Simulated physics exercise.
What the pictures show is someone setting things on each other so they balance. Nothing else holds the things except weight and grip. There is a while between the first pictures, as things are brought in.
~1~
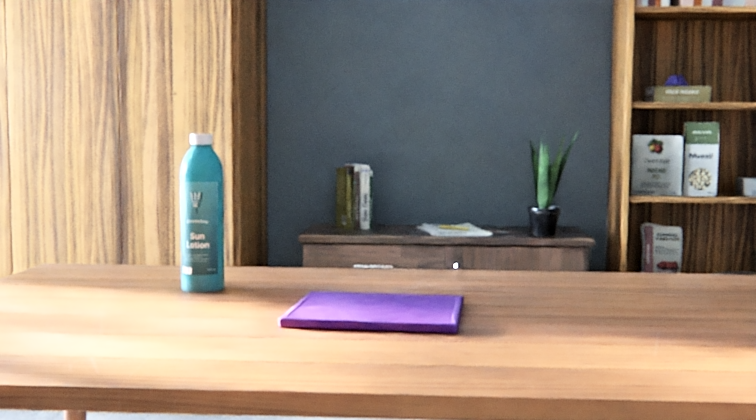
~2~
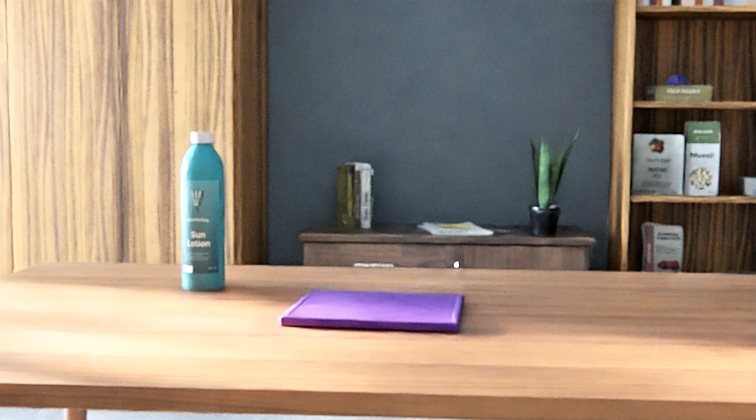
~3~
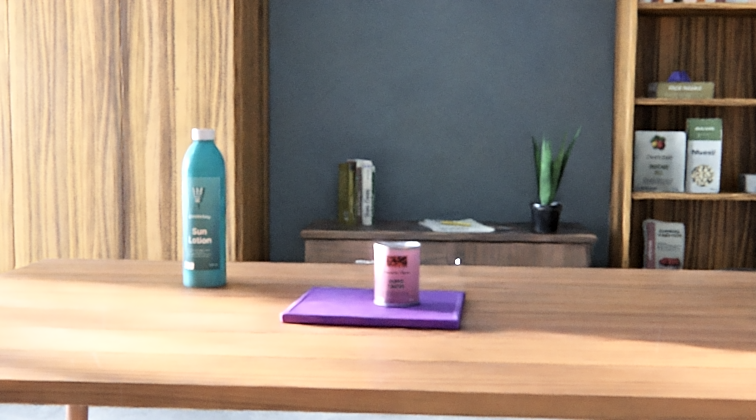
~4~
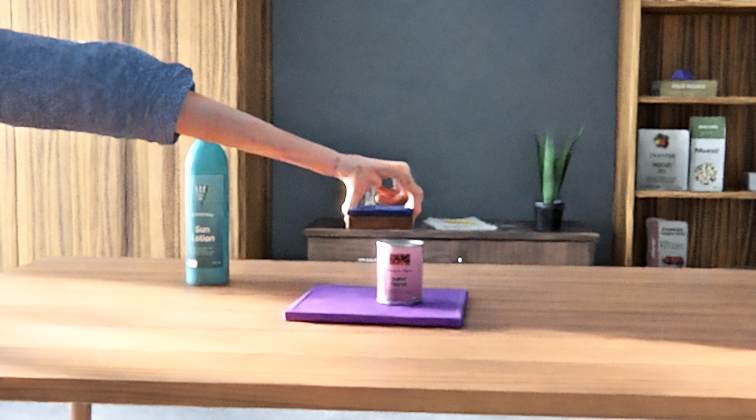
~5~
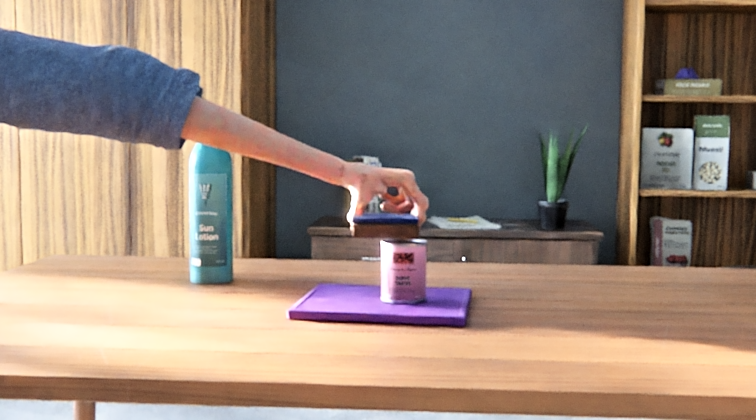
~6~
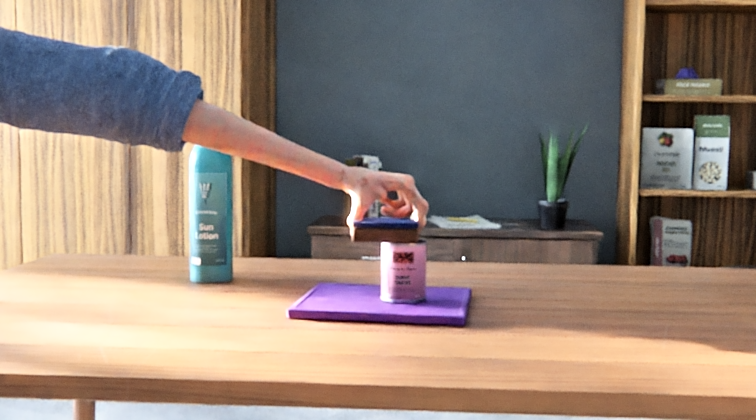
A hand lowering a brown sponge onto a pink tin on a purple tray, beside a turquoise bottle on a wooden table.
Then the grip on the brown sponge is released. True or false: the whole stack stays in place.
True.
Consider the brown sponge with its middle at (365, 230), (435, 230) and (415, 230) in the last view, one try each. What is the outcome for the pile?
First the pile topples, second it topples, third it remains standing.
Then, 0.20 s after the last picture, nothing has stirred.
Then, 0.40 s after the last picture, brown sponge resting near (386, 230).
At rest, all 4 in place. Seen from the same camera at the end, brown sponge near (386, 230). The pile holds.
